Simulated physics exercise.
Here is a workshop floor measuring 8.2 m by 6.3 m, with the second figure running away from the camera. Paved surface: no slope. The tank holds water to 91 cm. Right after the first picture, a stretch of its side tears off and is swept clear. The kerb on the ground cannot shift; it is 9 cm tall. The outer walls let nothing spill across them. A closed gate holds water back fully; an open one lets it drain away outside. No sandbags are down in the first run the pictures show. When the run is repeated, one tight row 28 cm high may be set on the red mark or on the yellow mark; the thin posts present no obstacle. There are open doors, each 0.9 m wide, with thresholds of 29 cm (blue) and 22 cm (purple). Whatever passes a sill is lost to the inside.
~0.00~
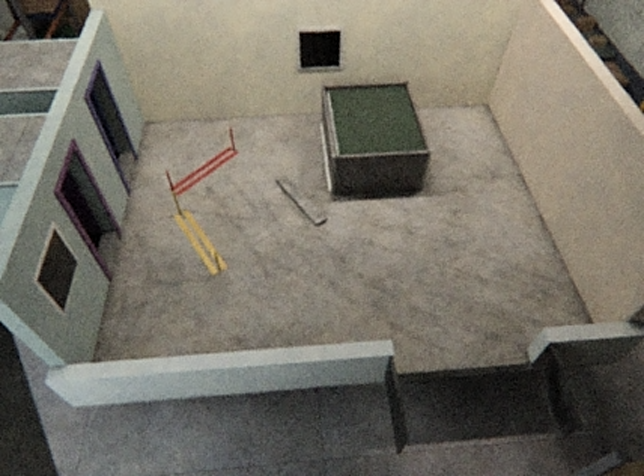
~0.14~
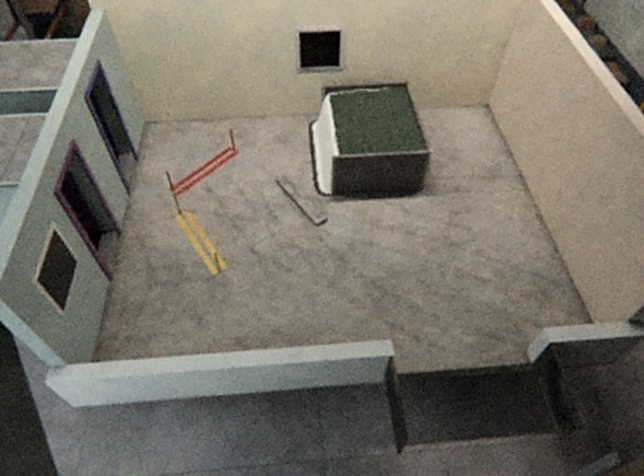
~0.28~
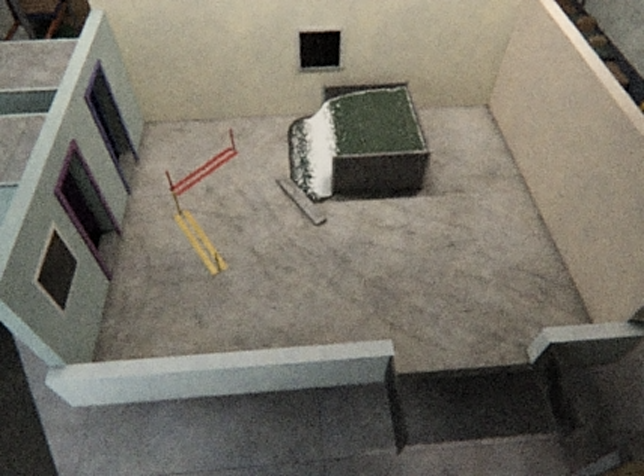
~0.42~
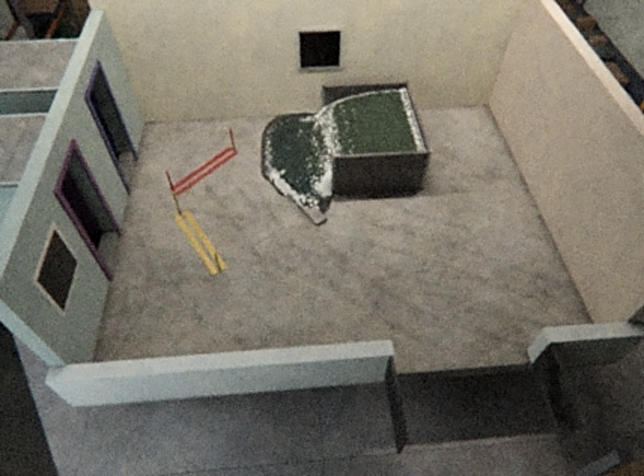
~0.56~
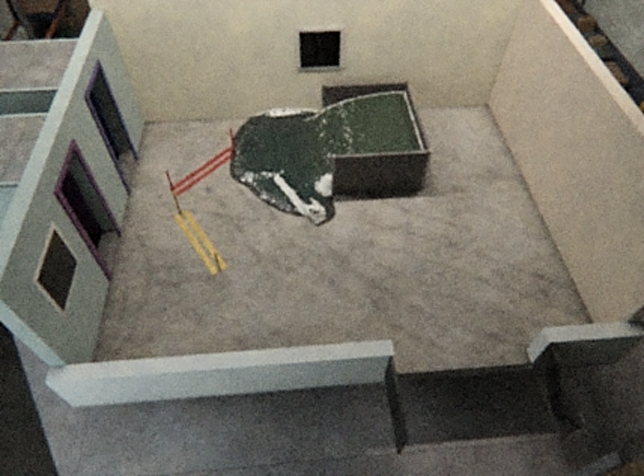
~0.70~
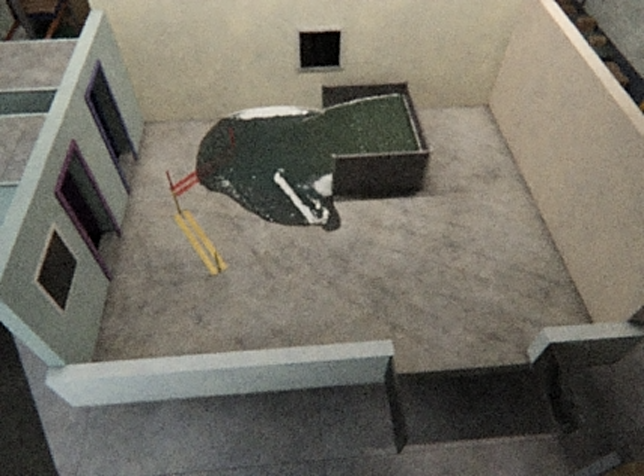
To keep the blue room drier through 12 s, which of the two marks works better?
The red mark works better.
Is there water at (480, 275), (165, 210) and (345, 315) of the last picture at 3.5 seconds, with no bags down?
Respectively: Clear, covered and clear.
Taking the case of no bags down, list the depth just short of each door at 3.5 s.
Blue 26 cm, purple 18 cm.
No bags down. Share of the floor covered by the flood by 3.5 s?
50 %.
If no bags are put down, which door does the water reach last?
After all the others, the purple door.
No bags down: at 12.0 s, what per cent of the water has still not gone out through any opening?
About 90 per cent.
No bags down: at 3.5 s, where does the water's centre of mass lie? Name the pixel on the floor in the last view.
(220, 192).
After 1.4 s water covers 35 % of the floor and is deepest (54 cm) near (144, 127) in the run without bags; in at the blue door, 14 L with no bags, 0 L with the row on red, 11 L on yellow.
After 2.2 s water covers 45 % of the floor and is deepest (56 cm) near (152, 127) in the run without bags; in at the blue door, 62 L with no bags, 0 L with the row on red, 74 L on yellow.
After 3.5 s water covers 50 % of the floor and is deepest (34 cm) near (91, 373) in the run without bags; in at the blue door, 98 L with no bags, 0 L with the row on red, 139 L on yellow.
After 7.0 s water covers 80 % of the floor and is deepest (18 cm) near (573, 296) in the run without bags; in at the blue door, 99 L with no bags, 0 L with the row on red, 140 L on yellow.
After 12.0 s water covers 100 % of the floor and is deepest (14 cm) near (406, 119) in the run without bags; in at the blue door, 99 L with no bags, 0 L with the row on red, 140 L on yellow.
